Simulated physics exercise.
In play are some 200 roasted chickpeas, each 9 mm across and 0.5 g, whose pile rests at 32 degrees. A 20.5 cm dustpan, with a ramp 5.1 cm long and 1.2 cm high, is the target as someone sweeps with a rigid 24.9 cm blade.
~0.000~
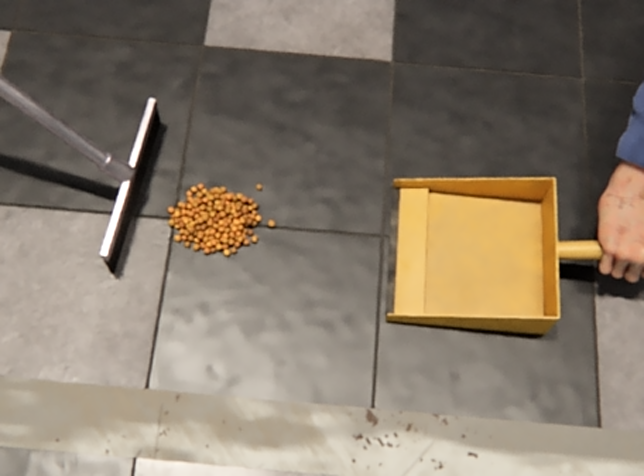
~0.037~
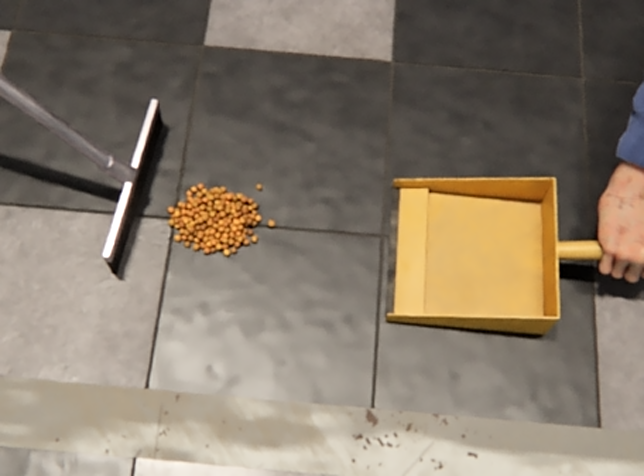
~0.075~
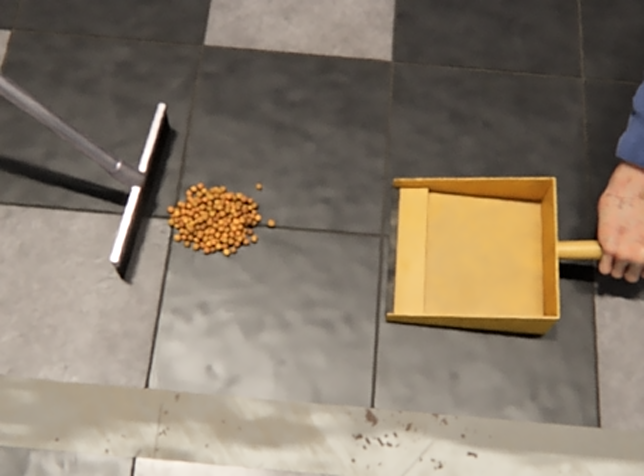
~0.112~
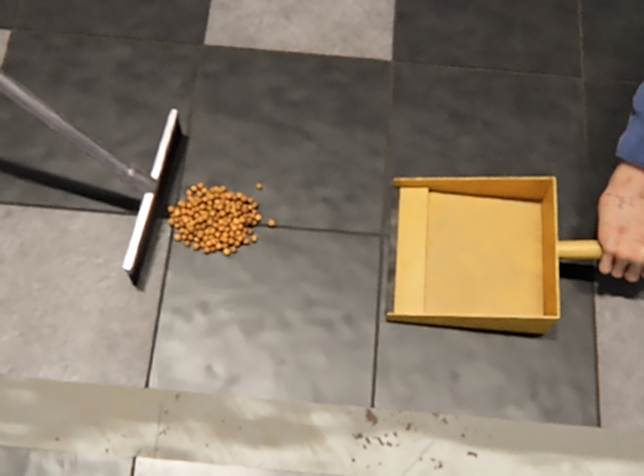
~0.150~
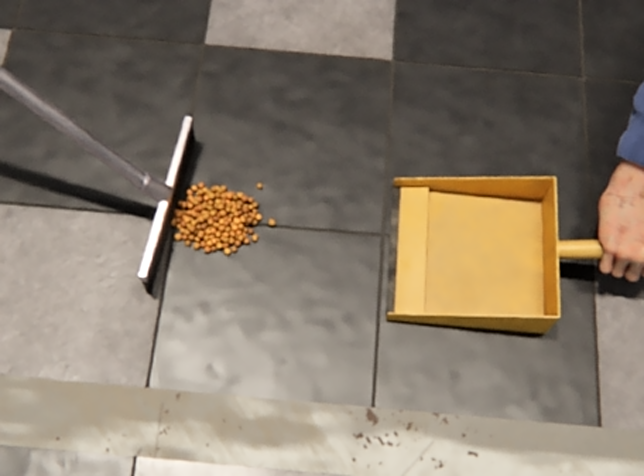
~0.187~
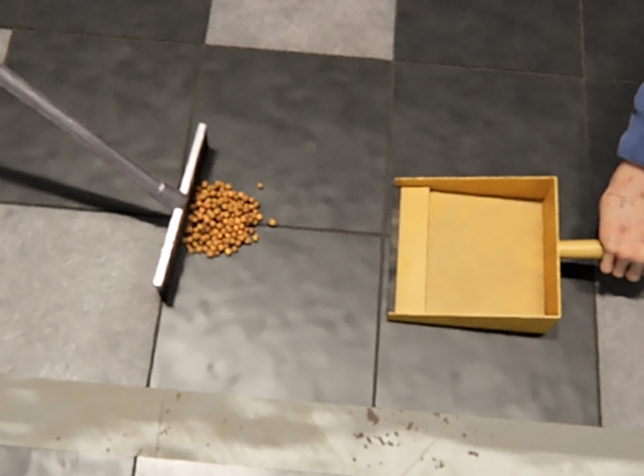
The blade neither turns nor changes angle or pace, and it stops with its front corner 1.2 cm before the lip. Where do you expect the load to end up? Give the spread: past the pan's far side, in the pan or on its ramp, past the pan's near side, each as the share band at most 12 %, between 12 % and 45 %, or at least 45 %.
Spread: Past the pan's far side at most 12 %, in the pan or on its ramp between 12 % and 45 %, past the pan's near side between 12 % and 45 %.
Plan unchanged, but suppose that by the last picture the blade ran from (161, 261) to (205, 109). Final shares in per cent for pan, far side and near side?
Pan 40; far 5; near 5.
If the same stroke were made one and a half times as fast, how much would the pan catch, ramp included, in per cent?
I'd put it at close to 40 per cent.
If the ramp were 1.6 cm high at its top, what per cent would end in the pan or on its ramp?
That would give something like 35 per cent.
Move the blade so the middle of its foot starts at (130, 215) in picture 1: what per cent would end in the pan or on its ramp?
Roughly 30 percent, ramp included.
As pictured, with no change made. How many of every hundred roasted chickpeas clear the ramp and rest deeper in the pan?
Estimate: Close to 10 per cent of the total.
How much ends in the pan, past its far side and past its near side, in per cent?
Far side 0, pan 35, near side 30.
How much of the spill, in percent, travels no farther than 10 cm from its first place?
I'd say about 0 per cent.
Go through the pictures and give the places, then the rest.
Blade from (105, 256) to (153, 105), moved 0.0 cm, 0 of the pieces shifted so far; middle of the pieces at (219, 216); pan at (480, 260), in the first frame.
Blade from (108, 258) to (155, 106), moved 0.4 cm, 0 of the pieces shifted so far; middle of the pieces at (219, 216), in the second frame.
Blade from (116, 262) to (163, 110), moved 1.7 cm, 0 of the pieces shifted so far; middle of the pieces at (219, 216), in the third frame.
Blade from (129, 269) to (175, 116), moved 3.8 cm, 0 of the pieces shifted so far; middle of the pieces at (219, 215), in the fourth frame.
Blade from (144, 277) to (189, 123), moved 6.2 cm, 12 of the pieces shifted so far; middle of the pieces at (220, 215), in the fifth frame.
Blade from (159, 286) to (203, 131), moved 8.5 cm, 113 of the pieces shifted so far; middle of the pieces at (223, 215); pan at (481, 259). The blade's pace is about 0.62 m/s, heading 26 degrees towards the viewer's side, in the sixth frame.
Then, at 0.43 s, middle of the blade 16 cm from the lip; 0 % over the lip, far side 0 %, near side 0 %.
After 0.59 s, middle of the blade 7 cm from the lip; 0 % over the lip, far side 0 %, near side 20 %.
After 0.87 s, middle of the blade 3 cm from the lip; 35 % over the lip, far side 0 %, near side 30 %.
At rest (1.4 s), far side 0 %, pan 35 %, near side 30 %, in front of the lip or behind the blade 35 %.
